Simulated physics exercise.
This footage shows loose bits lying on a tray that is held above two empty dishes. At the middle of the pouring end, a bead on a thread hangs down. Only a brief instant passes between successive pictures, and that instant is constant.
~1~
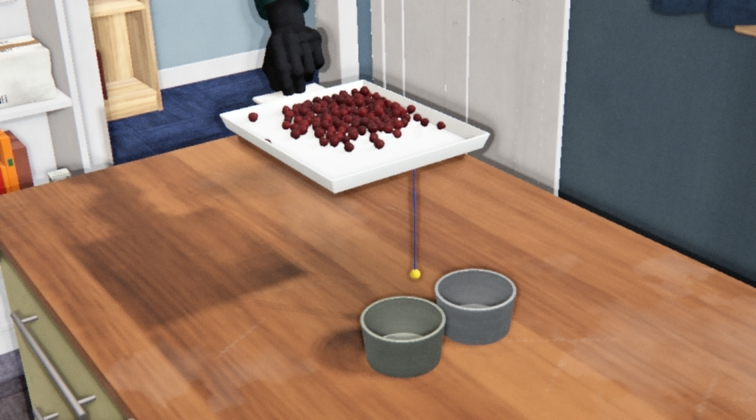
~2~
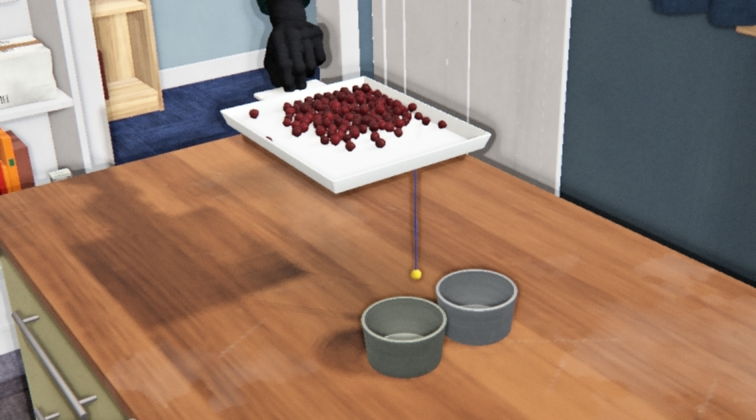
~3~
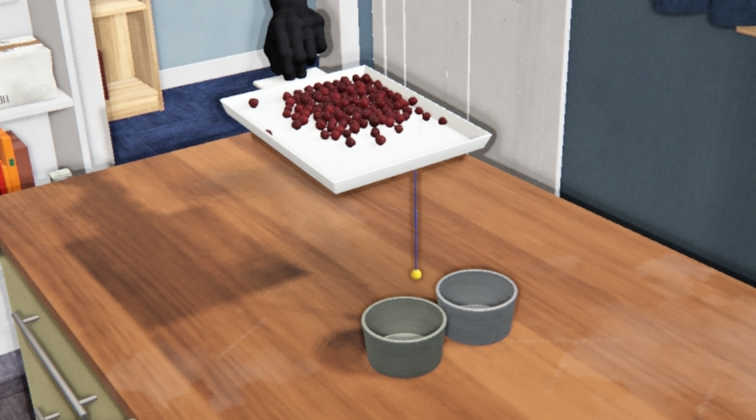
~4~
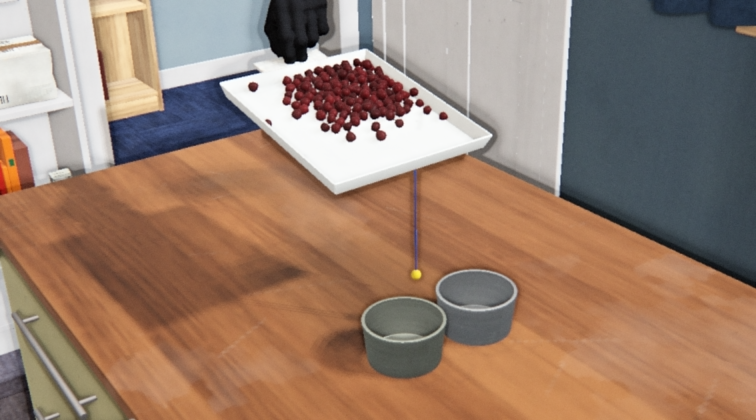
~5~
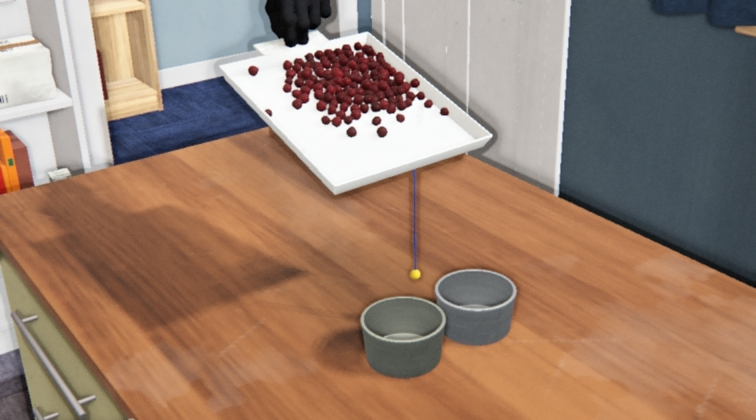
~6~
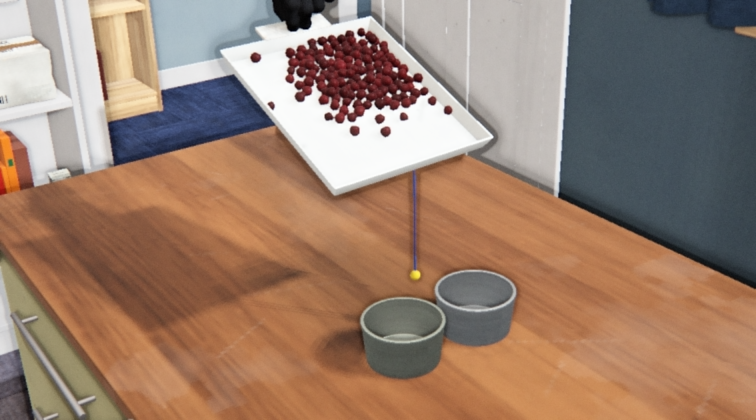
A white tray of dark red cherries tilts gradually toward two empty grey dishes below.
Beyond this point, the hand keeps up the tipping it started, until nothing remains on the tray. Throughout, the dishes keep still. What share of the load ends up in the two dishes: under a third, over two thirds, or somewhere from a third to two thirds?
From a third to two thirds.
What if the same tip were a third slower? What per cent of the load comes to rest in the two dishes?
Close to 70 in a hundred.
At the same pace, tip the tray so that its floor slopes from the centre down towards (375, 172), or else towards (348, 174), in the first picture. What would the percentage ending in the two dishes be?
Respectively 30 and 20 in a hundred.
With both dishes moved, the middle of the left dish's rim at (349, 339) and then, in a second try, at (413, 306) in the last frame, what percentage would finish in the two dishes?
Trial 1 40%, trial 2 40%.
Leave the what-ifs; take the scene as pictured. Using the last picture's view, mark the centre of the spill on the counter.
Near (506, 397).
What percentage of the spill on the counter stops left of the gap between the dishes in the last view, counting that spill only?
It comes to near 30 percent of the spill.
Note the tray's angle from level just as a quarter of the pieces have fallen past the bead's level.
Angle reached: About 70°.
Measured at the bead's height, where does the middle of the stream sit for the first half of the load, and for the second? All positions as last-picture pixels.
(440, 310), then (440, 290).
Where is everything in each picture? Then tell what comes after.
The first picture shows corners of the pouring end (334, 178) and (482, 133), level; middle of the load (348, 111), dried cherries; left dish (428, 352); right dish (501, 320); bead on its thread (415, 274).
The second picture shows corners of the pouring end (335, 178) and (484, 134), level; middle of the load (349, 109).
The third picture shows corners of the pouring end (336, 179) and (484, 134), tipped barely, level across its low end; middle of the load (350, 101).
The fourth picture shows corners of the pouring end (337, 180) and (485, 134), tipped a little, level across its low end; middle of the load (351, 90).
The fifth picture shows corners of the pouring end (337, 181) and (485, 134), tipped clearly, level across its low end; middle of the load (352, 78).
The sixth picture shows corners of the pouring end (337, 183) and (486, 135), tipped clearly, level across its low end; middle of the load (355, 70), roughly a quarter on the move; left dish (428, 353); right dish (501, 321).
Just after the last frame, tray tipped steeply; roughly two thirds on the tray; just a few in the left dish; just a few outside both; roughly a third in the air.
A moment on, tray tipped past a quarter turn; about a tenth on the tray; roughly a quarter in the left dish; about a tenth in the right dish; roughly a third outside both; roughly a quarter in the air.
Further on, tray tipped past a quarter turn; roughly a quarter in the left dish; roughly a quarter in the right dish; roughly half outside both.
When it is over, tray tipped past a quarter turn; roughly a quarter in the left dish; roughly a quarter in the right dish; roughly half outside both.
